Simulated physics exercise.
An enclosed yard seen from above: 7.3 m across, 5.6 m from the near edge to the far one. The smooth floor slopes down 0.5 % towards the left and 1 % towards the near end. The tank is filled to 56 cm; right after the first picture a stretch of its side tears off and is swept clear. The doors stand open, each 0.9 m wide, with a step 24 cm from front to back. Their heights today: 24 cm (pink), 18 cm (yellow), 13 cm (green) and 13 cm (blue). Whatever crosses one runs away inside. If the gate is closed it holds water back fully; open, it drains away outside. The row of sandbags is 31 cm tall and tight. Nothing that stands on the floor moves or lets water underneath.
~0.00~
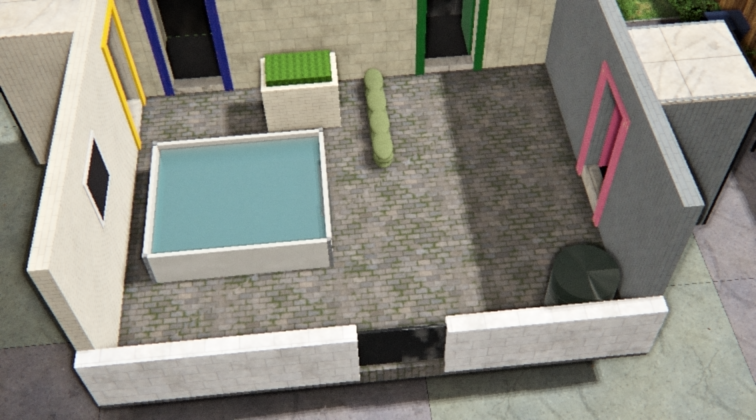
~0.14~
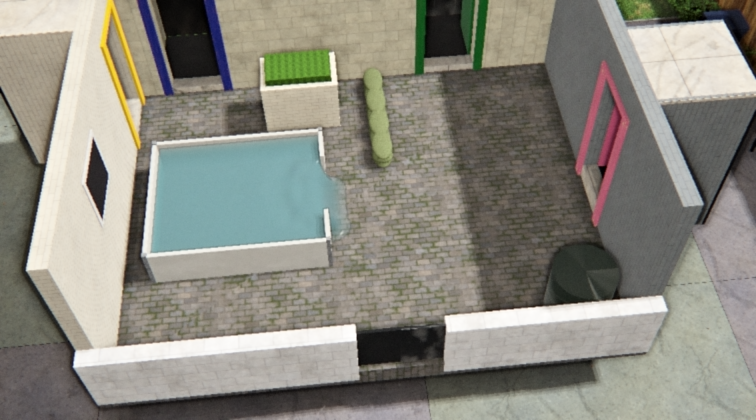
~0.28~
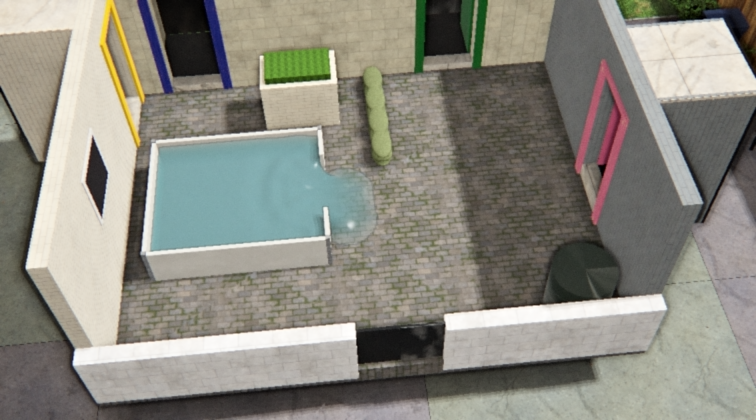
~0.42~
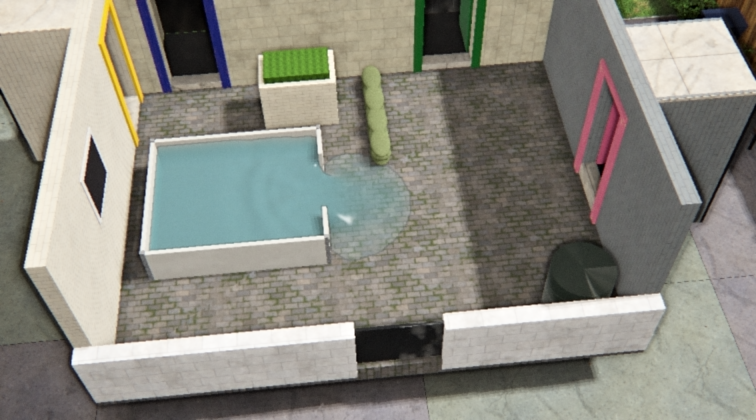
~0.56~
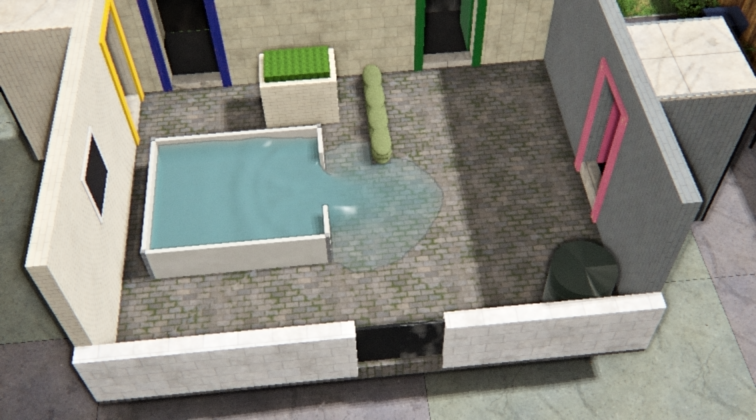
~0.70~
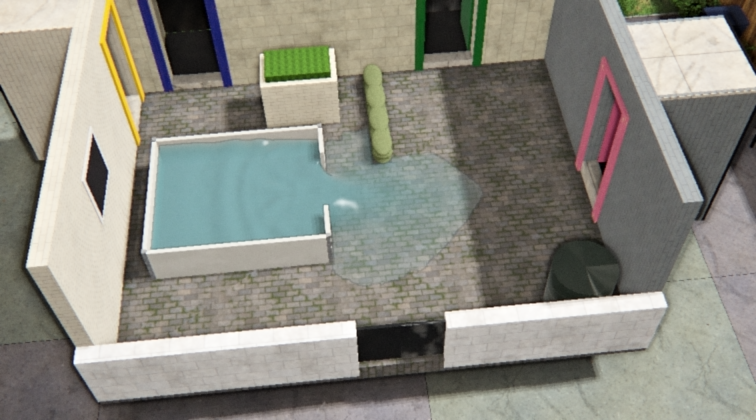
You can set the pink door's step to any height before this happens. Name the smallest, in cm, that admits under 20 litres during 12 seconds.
Some 17 cm above the ground.
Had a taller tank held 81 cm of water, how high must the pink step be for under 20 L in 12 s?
About 28 cm.
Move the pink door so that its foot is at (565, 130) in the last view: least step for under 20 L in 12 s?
Roughly 13.5 cm.
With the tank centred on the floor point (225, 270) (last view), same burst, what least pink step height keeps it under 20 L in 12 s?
About 16 cm.
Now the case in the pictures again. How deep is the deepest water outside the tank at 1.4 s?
About 32 cm.
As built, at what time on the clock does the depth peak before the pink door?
Around 2.6 s.
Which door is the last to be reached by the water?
It is the yellow one.
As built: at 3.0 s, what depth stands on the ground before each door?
In cm: Pink 23, yellow 0, green 0, blue 0.
After 1.4 s water covers 30 % of the floor, deepest (32 cm) near (335, 211); 10 cm at the pink door, 0 litres in over its 24 cm step.
After 3.0 s water covers 50 % of the floor, deepest (36 cm) near (599, 328); 23 cm at the pink door, 0 litres in over its 24 cm step.
After 12.0 s water covers 95 % of the floor, deepest (18 cm) near (499, 338); 9 cm at the pink door, 0 litres in over its 24 cm step.
At the pink door as built, the water arrived by 1.3 s and peaked near 23 cm at 2.6 s.
Run again over the same 12 s with other heights there, 59 litres in over 14 cm, 10 litres over 19 cm. The limit of 20 litres is kept from about 17 cm up.
